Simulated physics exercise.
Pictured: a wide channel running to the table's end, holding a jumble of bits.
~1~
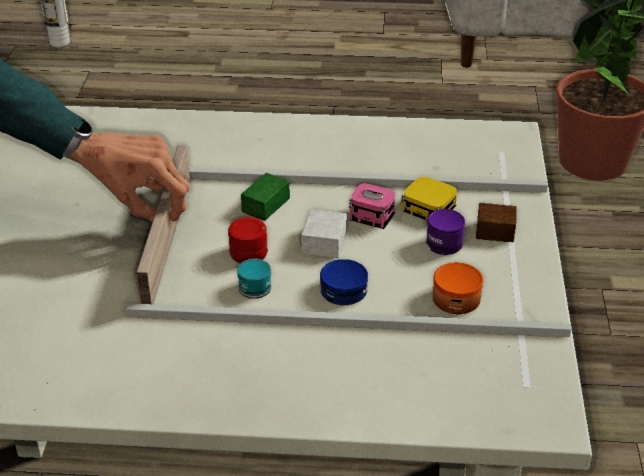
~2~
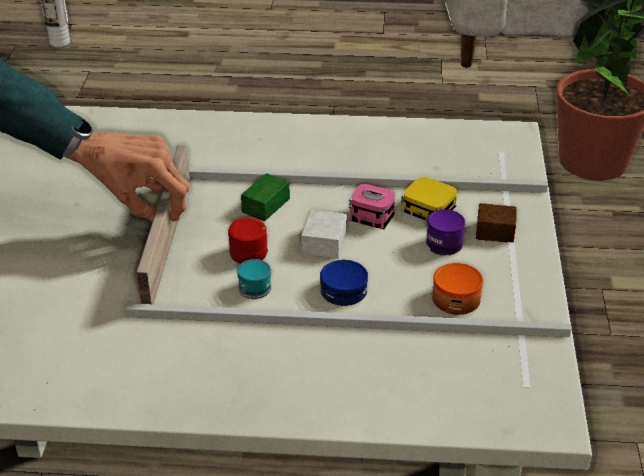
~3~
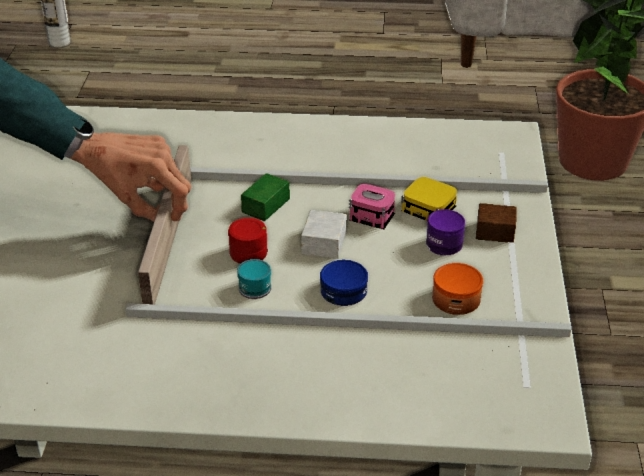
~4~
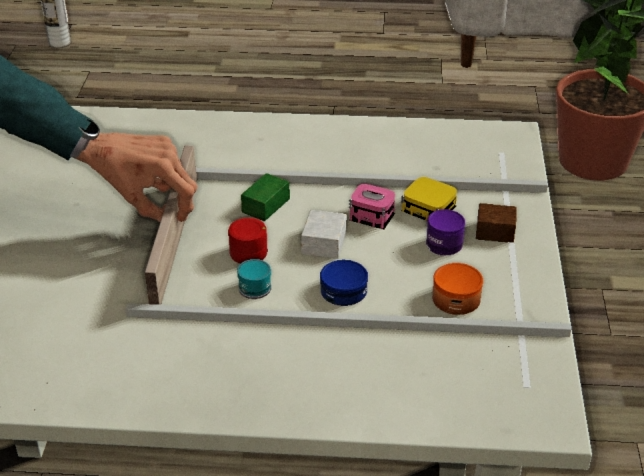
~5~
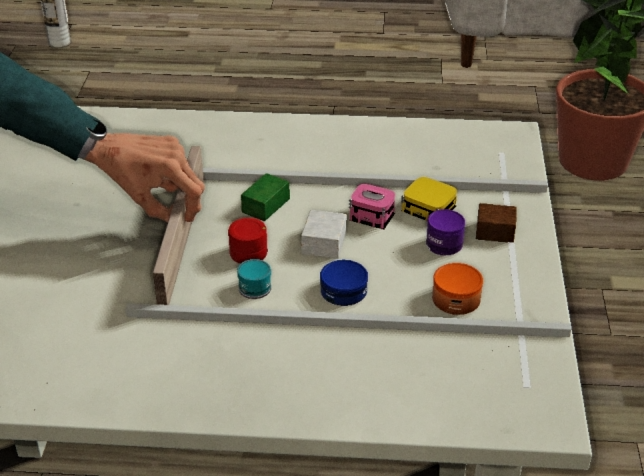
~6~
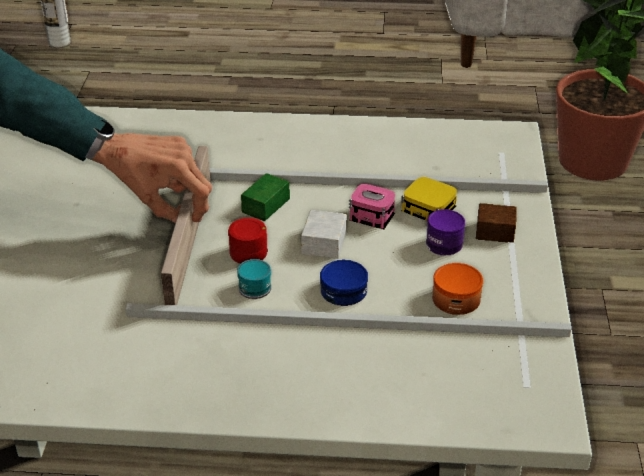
At the start, a hand holds a wooden board upright at the left end of a channel on a white table, with colourful tubs, tins and blocks spread out to its right. After a brief stillness, the hand slides the board slightly rightward, leaving a gap before the unmoved objects.
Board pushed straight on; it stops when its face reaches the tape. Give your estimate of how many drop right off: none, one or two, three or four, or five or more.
My estimate: Five or more.
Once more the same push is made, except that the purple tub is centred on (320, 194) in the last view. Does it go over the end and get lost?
From that start the object does not stay.
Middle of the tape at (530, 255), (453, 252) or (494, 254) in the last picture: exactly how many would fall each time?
Respectively 6, 0 and 2.
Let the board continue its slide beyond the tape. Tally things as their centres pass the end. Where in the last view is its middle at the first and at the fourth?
At roughly (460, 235), then roughly (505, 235).
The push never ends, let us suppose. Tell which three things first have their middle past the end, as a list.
Order: Orange tub, then brown block, then purple tub.
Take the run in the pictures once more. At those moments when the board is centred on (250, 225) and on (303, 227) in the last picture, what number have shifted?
Note: First position 3; second position 5.
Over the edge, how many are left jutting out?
You'd get 1.
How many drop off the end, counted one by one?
It is 6, no more and no fewer.
Soon after, none off yet; brown block at rest near (496, 223); orange tub at rest near (457, 289); purple tub at rest near (445, 232).
At rest, the number that fall off is five or more; fallen, blue tub, pink case, yellow case, purple tub, orange tub and brown block.
